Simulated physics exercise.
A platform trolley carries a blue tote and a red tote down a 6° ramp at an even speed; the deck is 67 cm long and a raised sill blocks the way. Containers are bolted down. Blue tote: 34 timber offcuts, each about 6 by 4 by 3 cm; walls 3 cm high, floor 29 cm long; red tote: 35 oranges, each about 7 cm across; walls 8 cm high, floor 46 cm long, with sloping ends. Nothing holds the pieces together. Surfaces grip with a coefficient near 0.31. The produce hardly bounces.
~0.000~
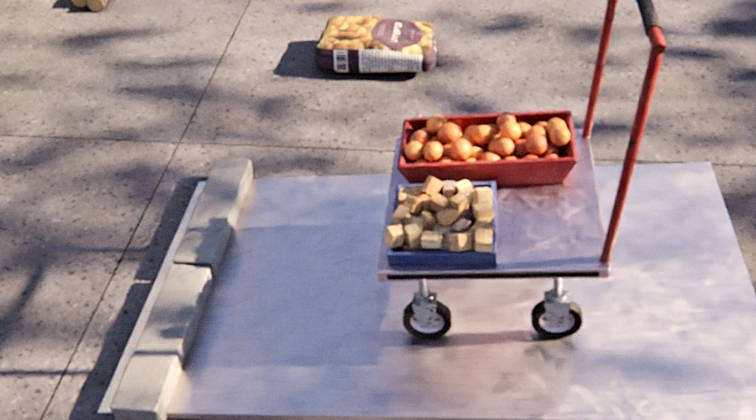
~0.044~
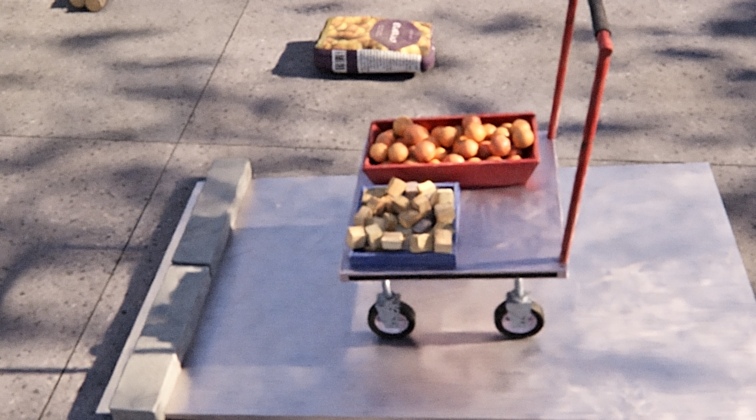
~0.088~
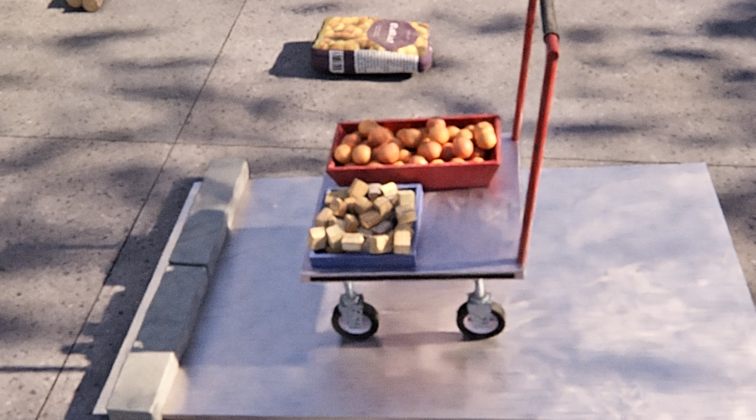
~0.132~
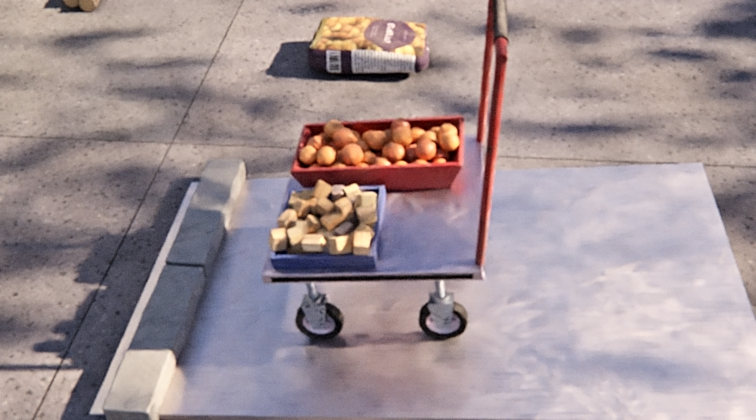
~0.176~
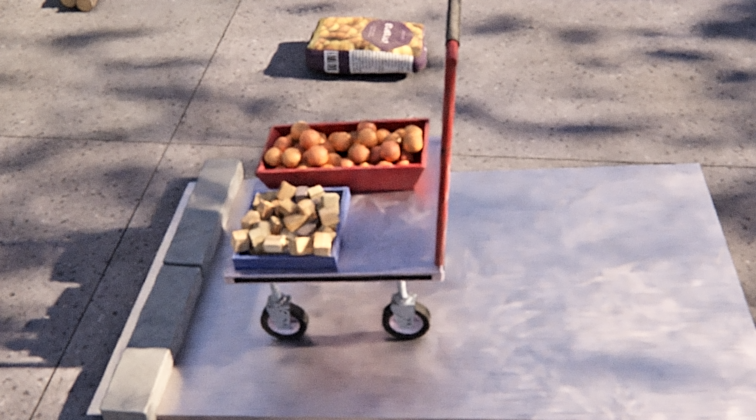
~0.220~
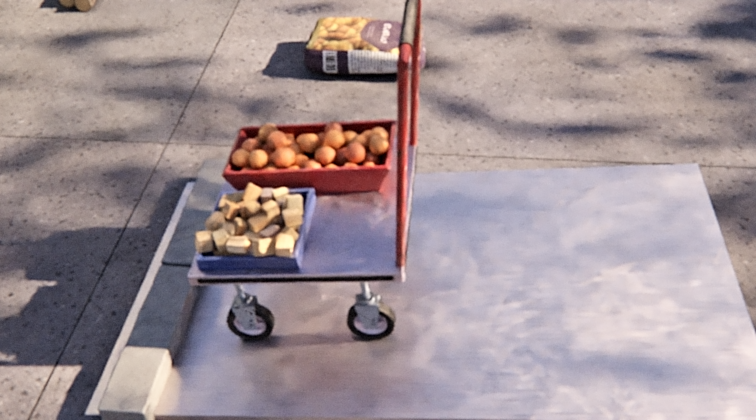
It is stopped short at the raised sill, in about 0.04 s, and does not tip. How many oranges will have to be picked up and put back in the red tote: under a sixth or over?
It sheds over a sixth of them.
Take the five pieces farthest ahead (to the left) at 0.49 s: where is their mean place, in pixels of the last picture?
Near (44, 253).
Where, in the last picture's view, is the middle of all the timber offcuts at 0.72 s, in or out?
Near (168, 231).
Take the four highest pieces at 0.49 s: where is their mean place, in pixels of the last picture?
Around (158, 169).
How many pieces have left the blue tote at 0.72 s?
Out by then, roughly: Blue tote 16.
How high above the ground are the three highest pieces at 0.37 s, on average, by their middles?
Roughly 58 cm.
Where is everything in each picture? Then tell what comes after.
In the first picture (places track the rim corner closest to us here), red tote (574, 158); blue tote (491, 251); 74 cm to go; all still inside.
In the second picture, red tote (536, 160); blue tote (451, 252); 63 cm to go.
In the third picture, red tote (497, 162); blue tote (410, 253); 52 cm to go.
In the fourth picture, red tote (459, 163); blue tote (369, 254); 40 cm to go.
In the fifth picture, red tote (422, 165); blue tote (330, 255); 29 cm to go.
In the sixth picture, red tote (386, 166); blue tote (292, 256); 18 cm to go; all still inside.
After 0.27 s, the wheels strike.
After 0.37 s, the blue tote is down by 8 of 34 and the red tote has all 35.
After 0.49 s, the blue tote is down by 13 of 34 and the red tote is down by 4 of 35.
After 0.72 s, the blue tote is down by 16 of 34 and the red tote is down by 10 of 35.
When it is over (at 1.23 s), the blue tote is down by 17 of 34 and the red tote is down by 10 of 35. Asked share, 10 of 35, 29 per cent.
